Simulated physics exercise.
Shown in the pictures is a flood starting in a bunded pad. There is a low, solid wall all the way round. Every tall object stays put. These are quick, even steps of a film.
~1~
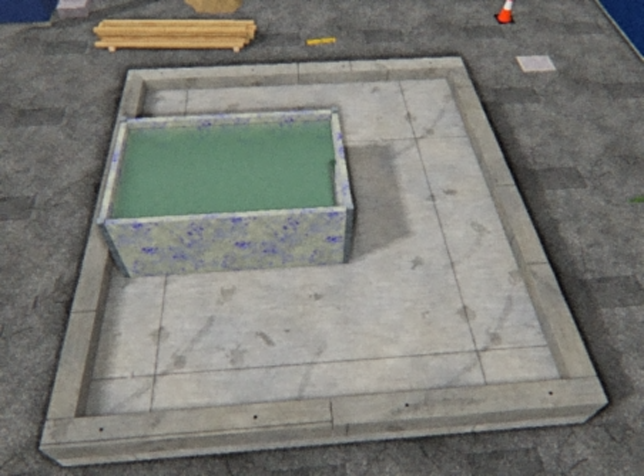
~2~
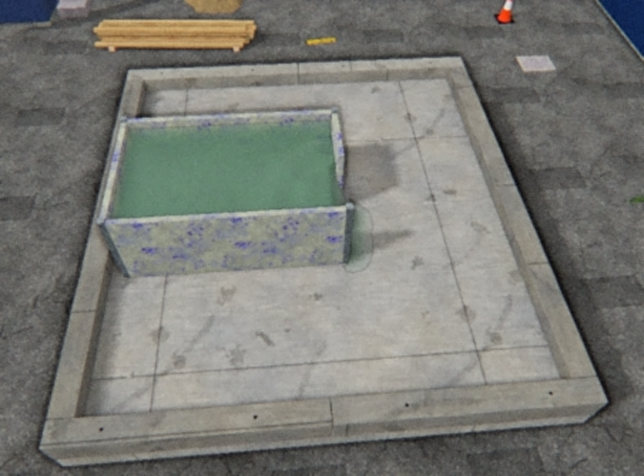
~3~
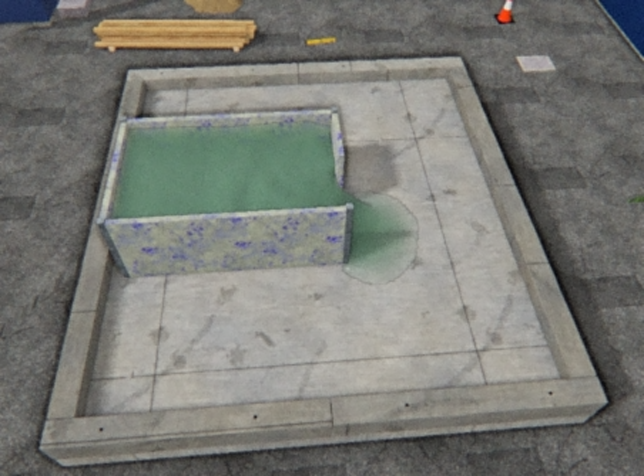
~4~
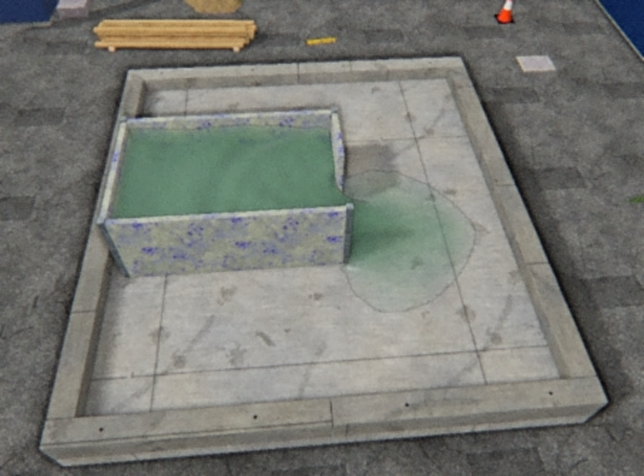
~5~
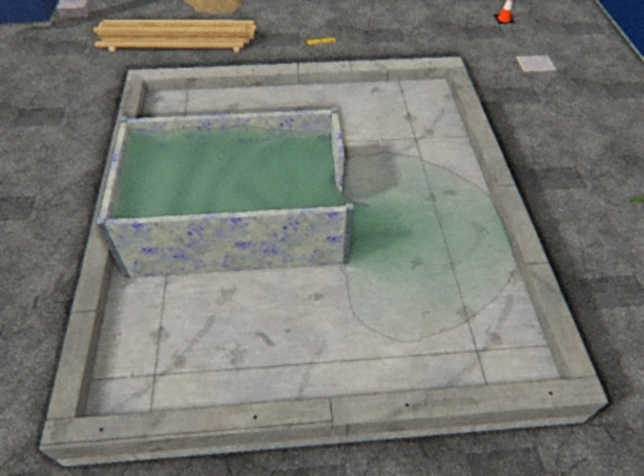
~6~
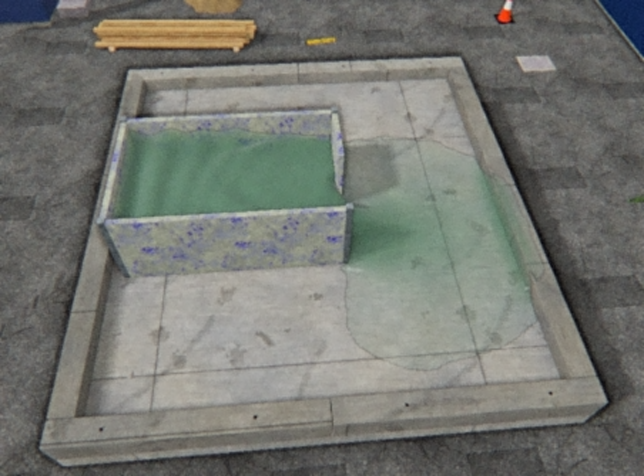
The clip shows green water in a rectangular tank on a walled concrete pad; water pours from a gap at the tank's right side and fans out across the floor, spreading rightward to the low wall and toward the viewer.
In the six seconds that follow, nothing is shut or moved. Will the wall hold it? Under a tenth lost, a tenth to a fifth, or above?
Pretty clearly, it's a moderate loss, a tenth up to a fifth.
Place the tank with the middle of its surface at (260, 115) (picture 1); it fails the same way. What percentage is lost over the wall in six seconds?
Roughly 18 percent, as I see it.
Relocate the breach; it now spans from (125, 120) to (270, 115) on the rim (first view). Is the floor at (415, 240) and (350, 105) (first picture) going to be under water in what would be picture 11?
First point still untouched; second point waterlogged.
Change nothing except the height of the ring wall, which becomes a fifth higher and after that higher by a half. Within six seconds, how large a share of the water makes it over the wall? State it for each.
The first case gives 8%, the second gives 2%.
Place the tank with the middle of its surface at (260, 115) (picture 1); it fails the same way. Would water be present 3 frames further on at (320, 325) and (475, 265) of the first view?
Well, first point left untouched, second point drenched.
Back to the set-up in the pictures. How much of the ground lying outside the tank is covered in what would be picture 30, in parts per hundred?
Roughly 90 percent.
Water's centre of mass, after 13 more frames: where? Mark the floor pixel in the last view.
The water's centre sits above (315, 223).
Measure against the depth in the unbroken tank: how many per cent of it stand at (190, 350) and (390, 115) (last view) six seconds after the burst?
About 16 per cent at the first place and 10 per cent at the second.
A moment on, water covers 30 % of the floor; the low wall has let 0 % over.
Next, water covers 35 % of the floor; the low wall has let 1 % over.
Then, water covers 40 % of the floor; the low wall has let 11 % over.
Later, water covers 75 % of the floor; the low wall has let 15 % over.
In the end, water covers 80 % of the floor; the low wall has let 16 % over.
